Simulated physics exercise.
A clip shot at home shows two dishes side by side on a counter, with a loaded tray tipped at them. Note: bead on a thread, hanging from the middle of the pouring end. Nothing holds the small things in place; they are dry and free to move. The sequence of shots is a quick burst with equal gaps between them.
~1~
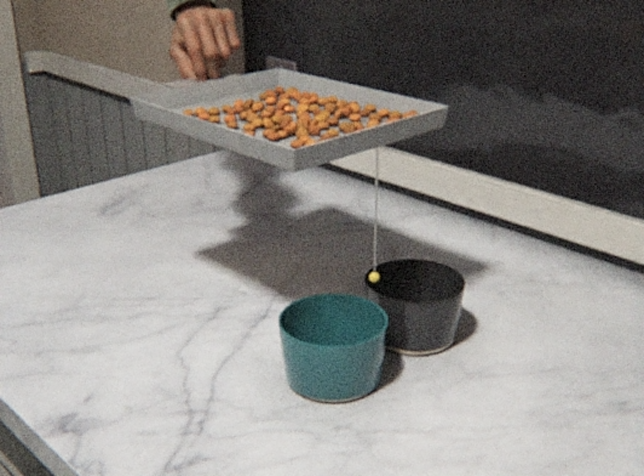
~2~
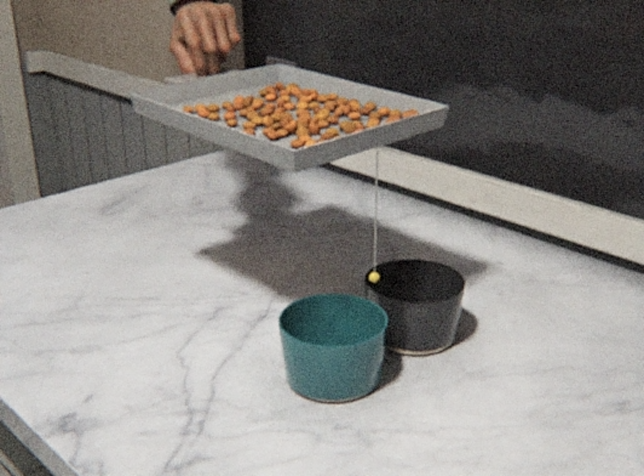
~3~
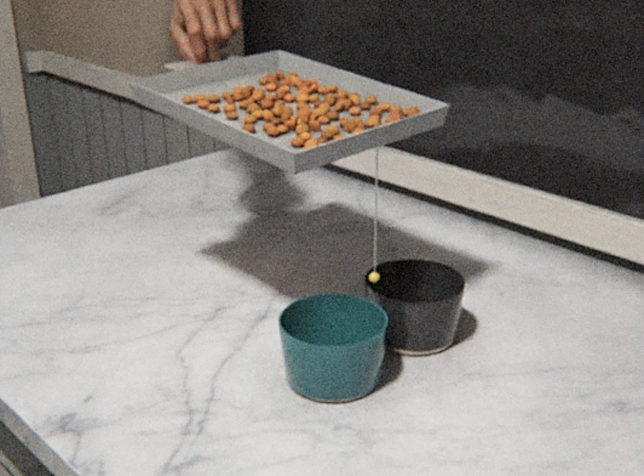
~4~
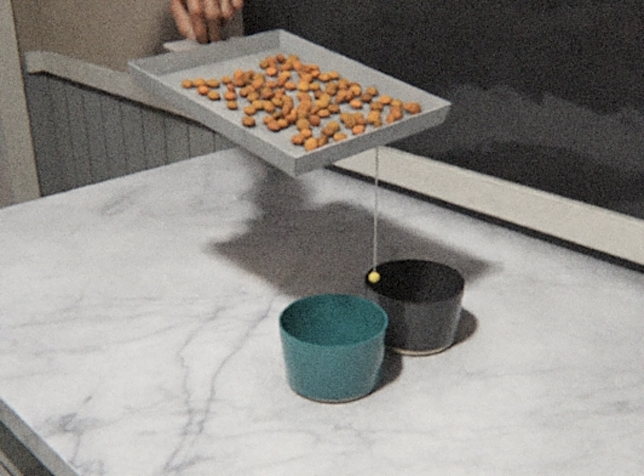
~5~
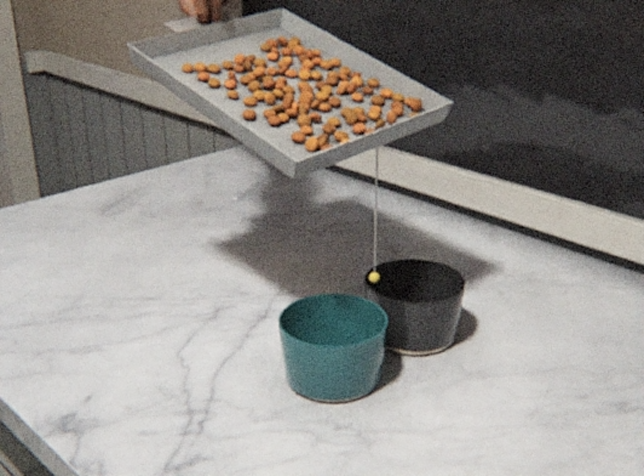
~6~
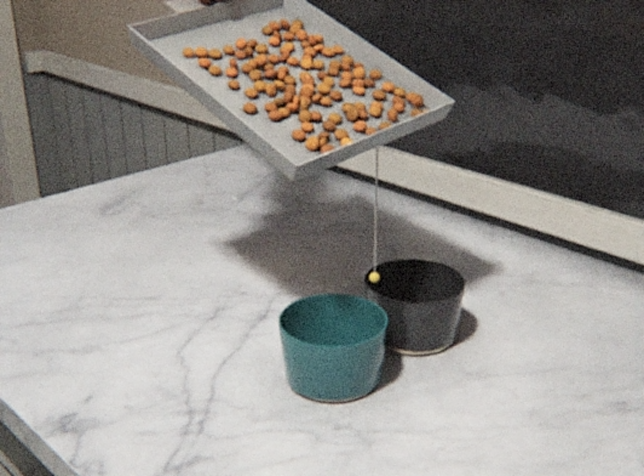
On a marble counter with a teal bowl and a black bowl, a hand raised the back of a metal tray of orange-brown bits, tilting it steadily while a yellow bead hung still beneath.
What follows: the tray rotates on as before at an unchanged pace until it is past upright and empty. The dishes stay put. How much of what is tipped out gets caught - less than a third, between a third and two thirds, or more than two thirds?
Between a third and two thirds gets caught.
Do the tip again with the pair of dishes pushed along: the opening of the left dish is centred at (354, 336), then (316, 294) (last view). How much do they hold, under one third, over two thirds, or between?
Spot one, above two thirds; spot two, less than a third.
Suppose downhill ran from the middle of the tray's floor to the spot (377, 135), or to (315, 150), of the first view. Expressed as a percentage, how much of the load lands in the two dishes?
The first try gives close to 40 per cent, the second close to 70 per cent.
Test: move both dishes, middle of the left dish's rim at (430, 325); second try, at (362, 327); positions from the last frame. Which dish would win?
Case one: The leftmost one; case two: The leftmost one.
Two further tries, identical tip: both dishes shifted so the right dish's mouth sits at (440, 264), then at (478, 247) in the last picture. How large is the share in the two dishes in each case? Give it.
Around 20 % followed by around 0 %.
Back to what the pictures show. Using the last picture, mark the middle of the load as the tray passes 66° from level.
The load is centred near (347, 129).
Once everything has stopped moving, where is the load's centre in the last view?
The centre ends up roughly at (361, 383).
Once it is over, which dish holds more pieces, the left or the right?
Recorded: The left-side one.
Shortly afterwards, tray tipped steeply; all but a few on the tray; only a few in the air.
Next, tray tipped past a quarter turn; near a third on the tray; near a quarter in the left dish; near a quarter outside both; near a quarter in the air.
Some moments later, tray tipped past a quarter turn; near half in the left dish; near half outside both.
In the end, tray tipped past a quarter turn; near half in the left dish; none at all in the right dish; near half outside both.
